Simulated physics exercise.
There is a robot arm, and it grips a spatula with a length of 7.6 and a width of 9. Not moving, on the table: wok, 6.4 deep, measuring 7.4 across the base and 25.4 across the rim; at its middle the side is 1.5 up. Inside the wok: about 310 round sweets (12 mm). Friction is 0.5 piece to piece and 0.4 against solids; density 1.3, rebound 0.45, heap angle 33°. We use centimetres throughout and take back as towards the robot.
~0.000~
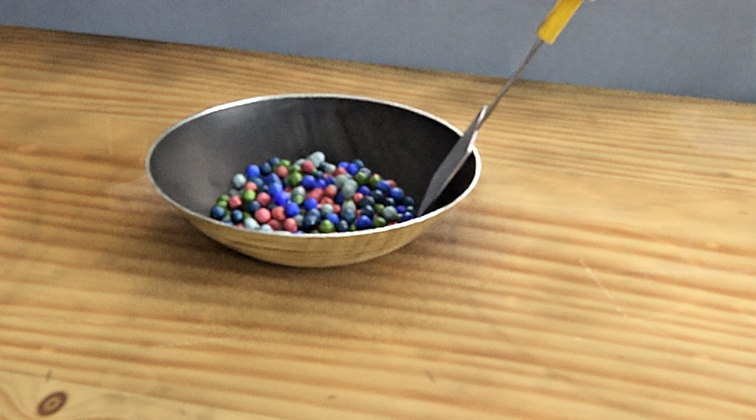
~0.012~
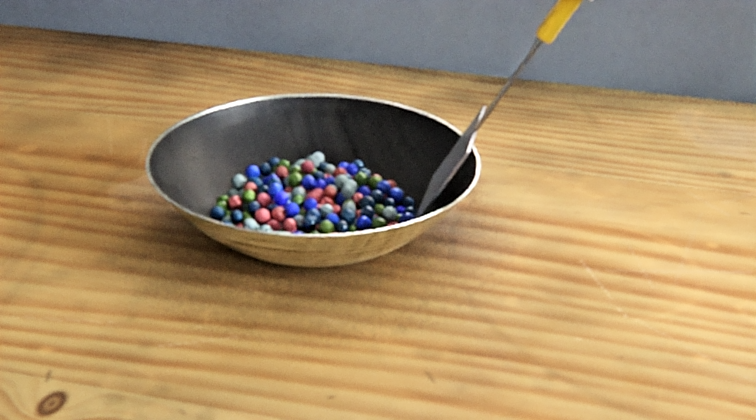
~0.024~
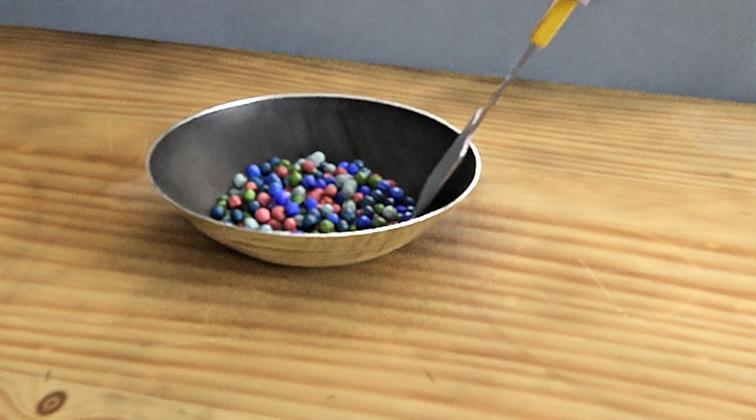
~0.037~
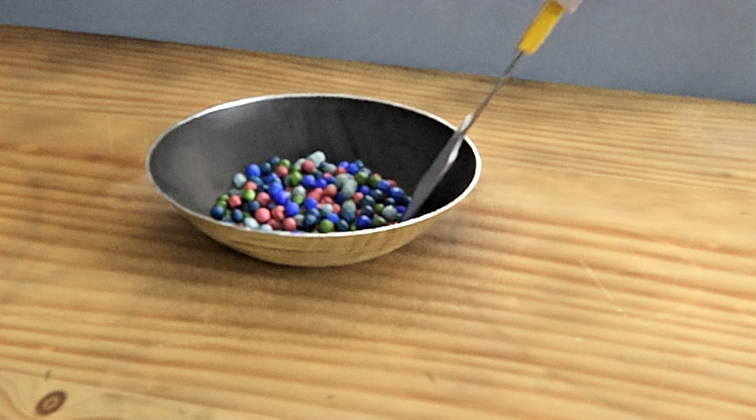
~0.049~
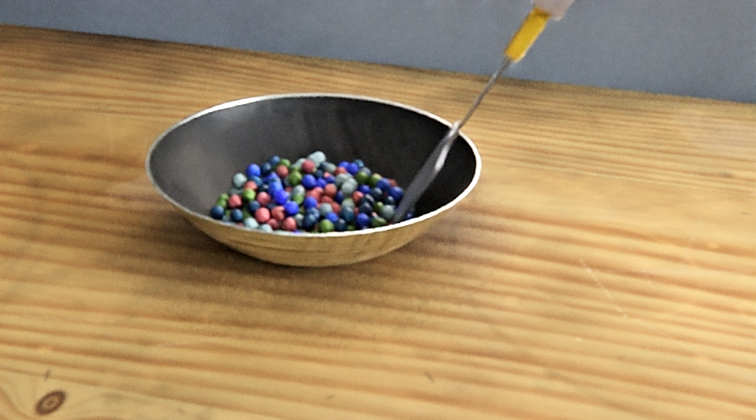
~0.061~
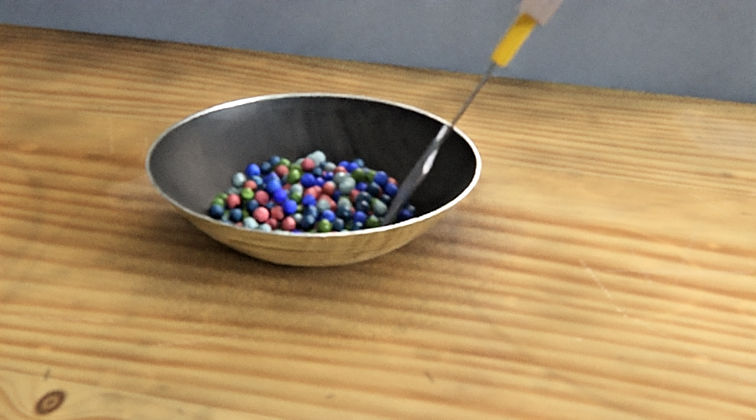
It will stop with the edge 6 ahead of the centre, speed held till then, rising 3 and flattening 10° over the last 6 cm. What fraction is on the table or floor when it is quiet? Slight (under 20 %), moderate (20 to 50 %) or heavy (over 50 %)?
Slight.
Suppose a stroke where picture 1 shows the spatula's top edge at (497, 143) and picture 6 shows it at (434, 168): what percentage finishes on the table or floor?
Roughly 35 %.
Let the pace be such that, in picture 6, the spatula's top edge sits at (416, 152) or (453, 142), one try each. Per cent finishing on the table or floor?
Respectively, around 35 and 0 per cent.
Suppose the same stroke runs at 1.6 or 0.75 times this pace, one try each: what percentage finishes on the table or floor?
Some 35 per cent, then some 5 per cent, on the table or floor.
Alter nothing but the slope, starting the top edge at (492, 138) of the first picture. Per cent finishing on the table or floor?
I'd estimate close to 10 per cent.
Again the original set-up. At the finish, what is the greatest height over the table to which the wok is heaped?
Peak at rest, approximately 6.0 centimetres.
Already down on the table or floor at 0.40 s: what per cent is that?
Around 5 %.
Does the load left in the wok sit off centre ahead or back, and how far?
It sits near 4.0 centimetres ahead of centre.
After 0.12 s, sloping 61°, highest piece 5 above the table; 308 in the wok.
After 0.17 s, sloping 57°, highest piece 8 above the table; 308 in the wok.
After 0.40 s, sloping 51°, highest piece 7 above the table; 279 in the wok, 22 on the table or floor, 7 on the blade or in flight.
After 1.45 s, sloping 51°, highest piece 6 above the table; 278 in the wok, 30 on the table or floor.
At rest, 278 in the wok, 30 on the table or floor. That is 10 % on the table or floor.
